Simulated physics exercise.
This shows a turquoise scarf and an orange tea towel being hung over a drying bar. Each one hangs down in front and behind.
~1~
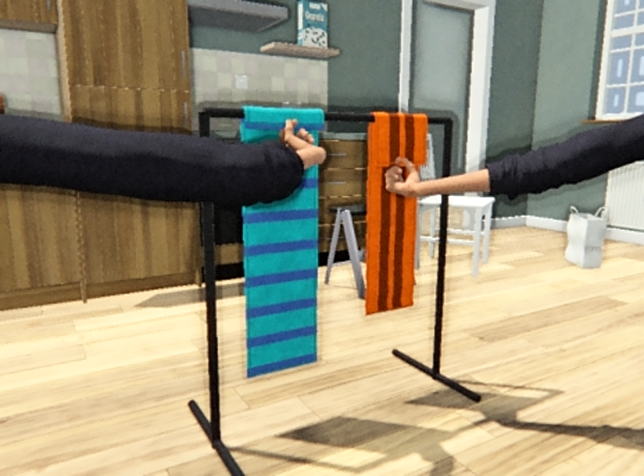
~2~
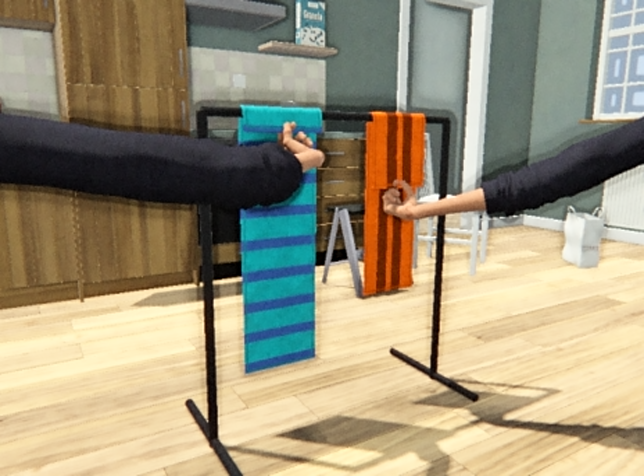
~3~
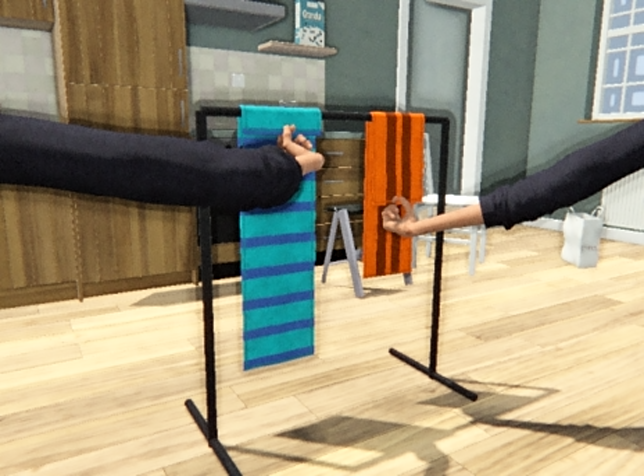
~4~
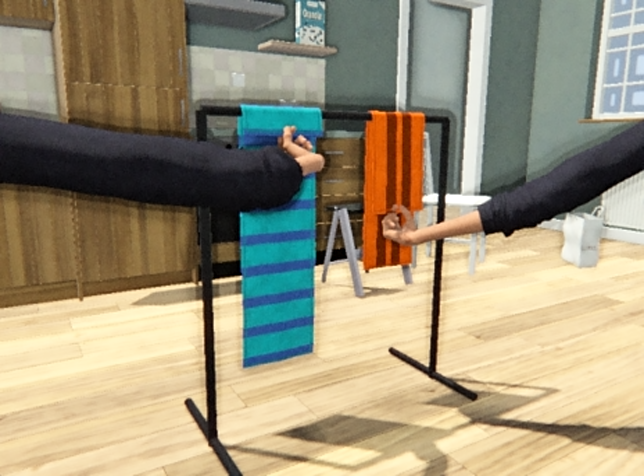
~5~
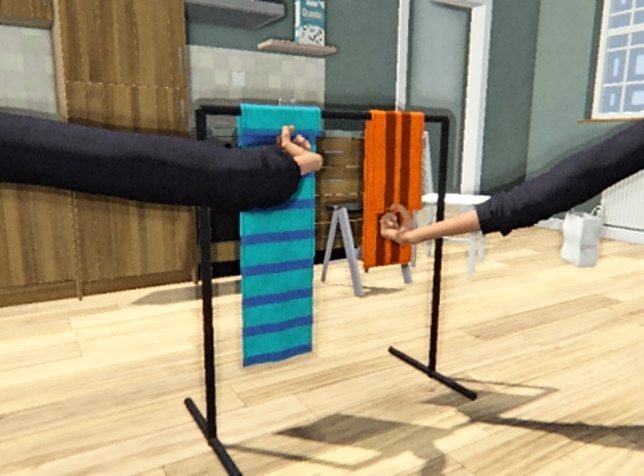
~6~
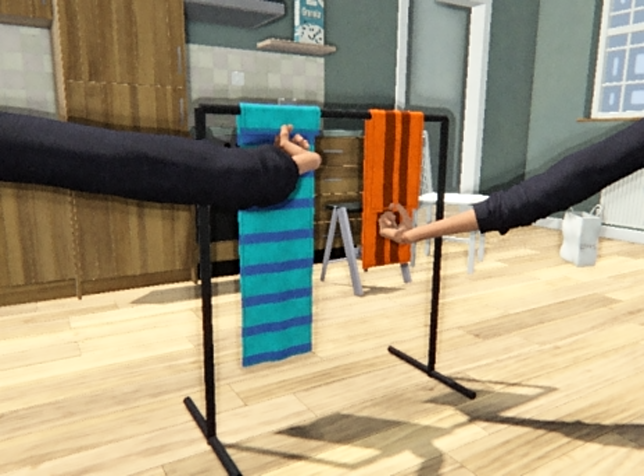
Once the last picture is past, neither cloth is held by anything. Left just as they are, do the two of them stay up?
Turquoise scarf: Comes off, orange tea towel: Stays up.
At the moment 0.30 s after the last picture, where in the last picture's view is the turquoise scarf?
It's somewhere around pixel (278, 282).
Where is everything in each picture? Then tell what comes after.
Scarf front hem (312, 125), back hem (306, 360); tea towel front hem (389, 162), back hem (378, 310), in the first picture.
Scarf front hem (310, 128); tea towel front hem (387, 185), in the second picture.
Scarf front hem (309, 131); tea towel front hem (386, 201), in the third picture.
Scarf front hem (310, 132); tea towel front hem (386, 209), in the fourth picture.
Scarf front hem (309, 131); tea towel front hem (384, 209), in the fifth picture.
Scarf front hem (308, 130), back hem (301, 350), front far shorter than the back; tea towel front hem (382, 208), back hem (375, 264), front over half the back, in the sixth picture.
Then, 0.30 s after the last picture, scarf clear of the rail and dropping near (278, 282); tea towel still hanging.
Then, 0.56 s after the last picture, scarf in a heap on the floor near (280, 410); tea towel still hanging.
Then, 0.96 s after the last picture, scarf in a heap on the floor near (280, 418); tea towel still hanging.
At rest, scarf in a heap on the floor near (280, 418); tea towel still hanging. The turquoise scarf slides off and the orange tea towel hangs there.
